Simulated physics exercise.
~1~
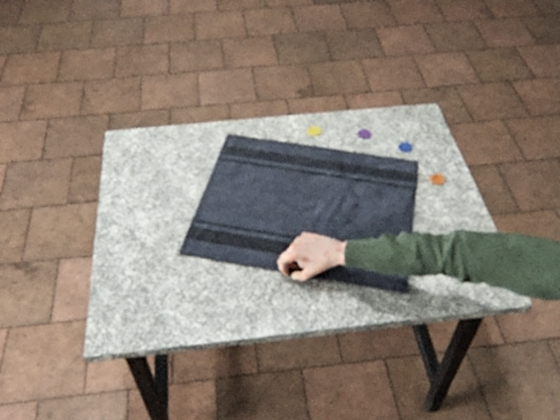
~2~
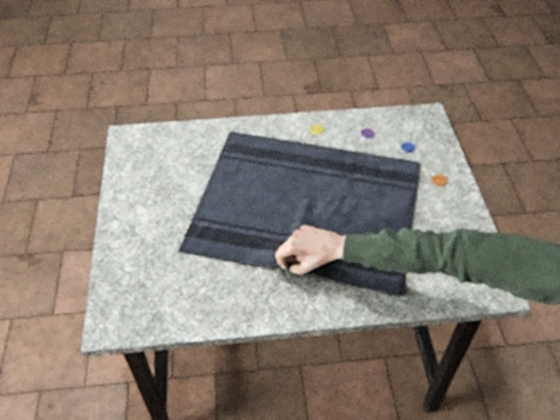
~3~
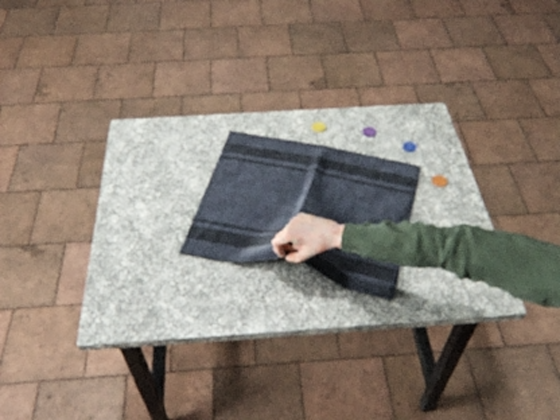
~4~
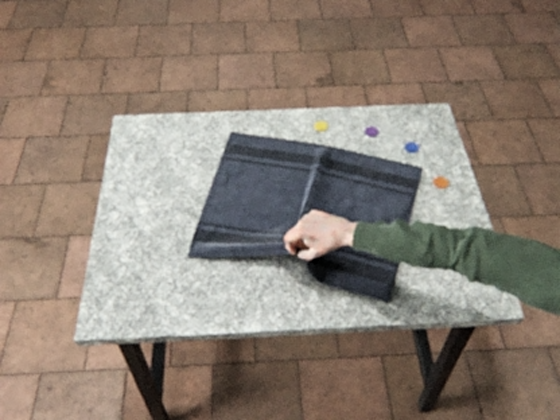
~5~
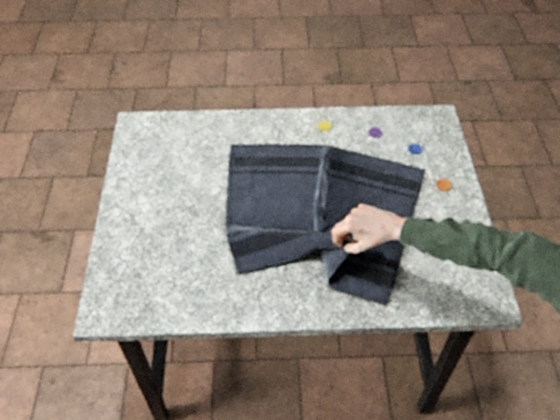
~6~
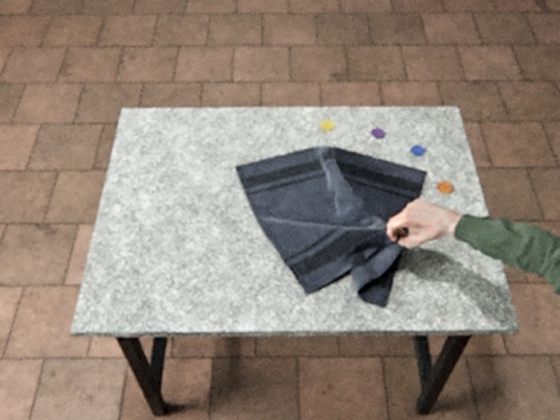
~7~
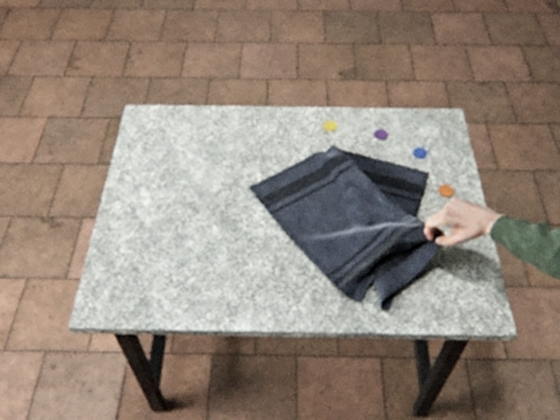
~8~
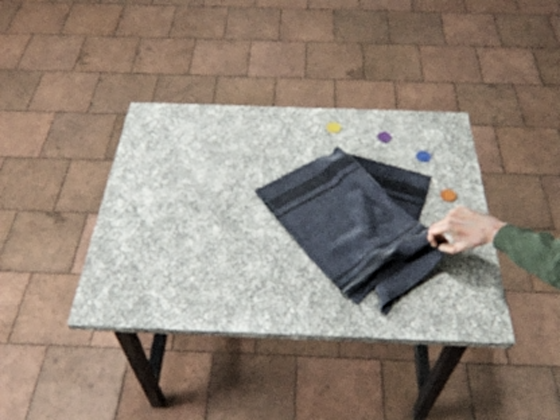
On a speckled grey shop table, a hand pinches a dark towel, drawing it rightward into folds, leaving four coloured discs uncovered.
